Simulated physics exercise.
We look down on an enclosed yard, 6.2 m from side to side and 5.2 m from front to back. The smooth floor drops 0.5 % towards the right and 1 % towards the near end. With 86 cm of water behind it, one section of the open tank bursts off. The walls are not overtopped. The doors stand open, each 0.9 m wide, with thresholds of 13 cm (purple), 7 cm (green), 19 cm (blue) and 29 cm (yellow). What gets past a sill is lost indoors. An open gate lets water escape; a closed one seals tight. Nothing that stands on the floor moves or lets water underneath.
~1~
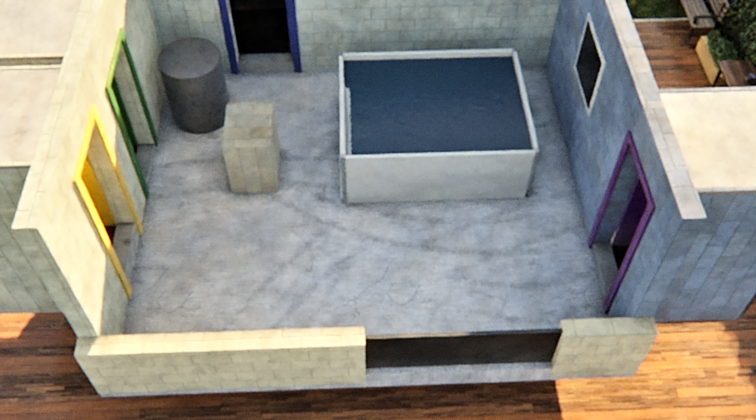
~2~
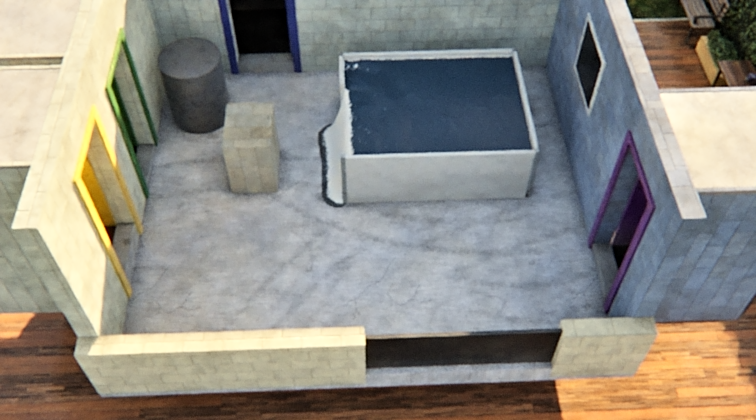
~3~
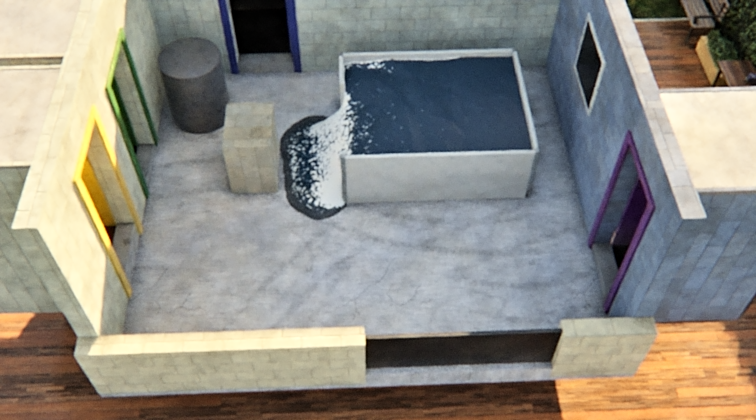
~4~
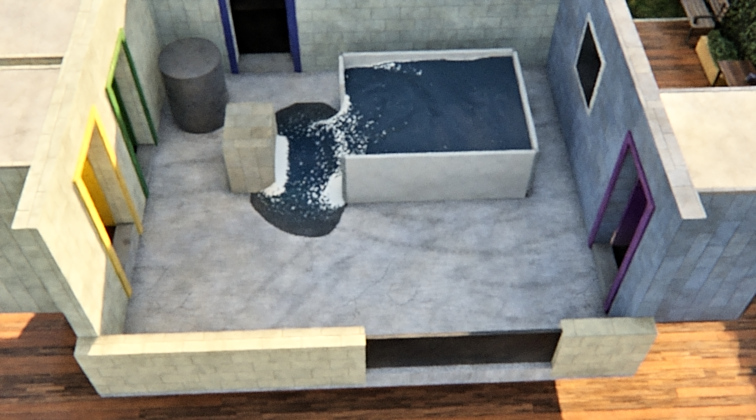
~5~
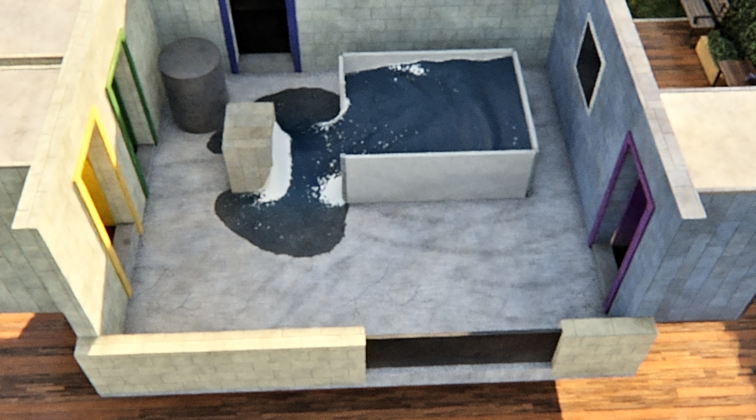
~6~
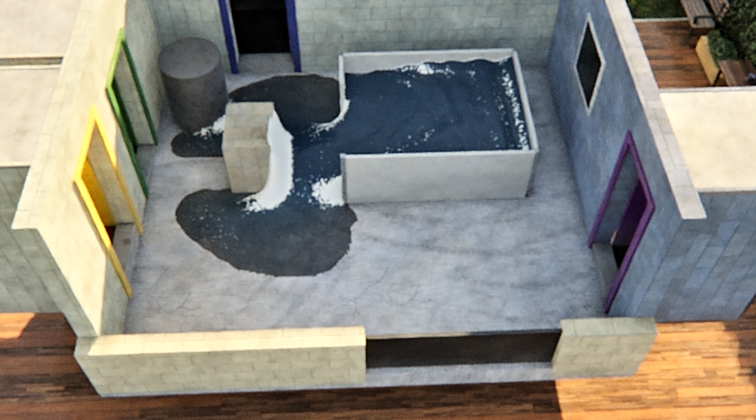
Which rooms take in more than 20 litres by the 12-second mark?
The water let in: At the purple door it goes over the limit; at the green door it goes over the limit; at the blue door it exceeds the limit; at the yellow door it stays under the limit.
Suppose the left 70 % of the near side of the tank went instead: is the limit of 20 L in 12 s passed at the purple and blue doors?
Against that limit: Purple past it, blue not over.
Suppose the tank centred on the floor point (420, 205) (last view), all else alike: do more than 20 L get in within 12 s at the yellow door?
Against that limit: Yellow over.
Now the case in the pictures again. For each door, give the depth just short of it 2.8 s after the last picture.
Depths in cm: Purple 0, green 7, blue 25, yellow 27.
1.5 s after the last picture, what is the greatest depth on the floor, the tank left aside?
Up to some 52 cm.
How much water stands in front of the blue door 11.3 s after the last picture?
Roughly 11.0 cm deep.
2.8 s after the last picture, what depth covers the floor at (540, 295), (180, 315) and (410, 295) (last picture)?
Roughly 2, 24 and 3 cm, in turn.
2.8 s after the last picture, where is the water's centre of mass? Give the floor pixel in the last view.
Around (324, 192).
Then, 0.7 s after the last picture water covers 40 % of the floor and is deepest (64 cm) near (287, 171); purple door not reached, green door 10 cm at the sill, 10 L in, blue door 24 cm at the sill, 1 L in, yellow door 12 cm at the sill, 0 L in.
Then, 1.5 s after the last picture water covers 55 % of the floor and is deepest (52 cm) near (287, 171); purple door not reached, green door 12 cm at the sill, 24 L in, blue door 36 cm at the sill, 60 L in, yellow door 24 cm at the sill, 0 L in.
Then, 2.8 s after the last picture water covers 70 % of the floor and is deepest (34 cm) near (146, 203); purple door not reached, green door 7 cm at the sill, 36 L in, blue door 25 cm at the sill, 131 L in, yellow door 27 cm at the sill, 2 L in.
Then, 6.3 s after the last picture water covers 95 % of the floor and is deepest (28 cm) near (583, 349); purple door 22 cm at the sill, 61 L in, green door 15 cm at the sill, 116 L in, blue door 16 cm at the sill, 149 L in, yellow door 17 cm at the sill, 3 L in.
Then, 11.3 s after the last picture water covers 100 % of the floor and is deepest (20 cm) near (483, 353); purple door 18 cm at the sill, 155 L in, green door 9 cm at the sill, 169 L in, blue door 11 cm at the sill, 149 L in, yellow door 13 cm at the sill, 3 L in.
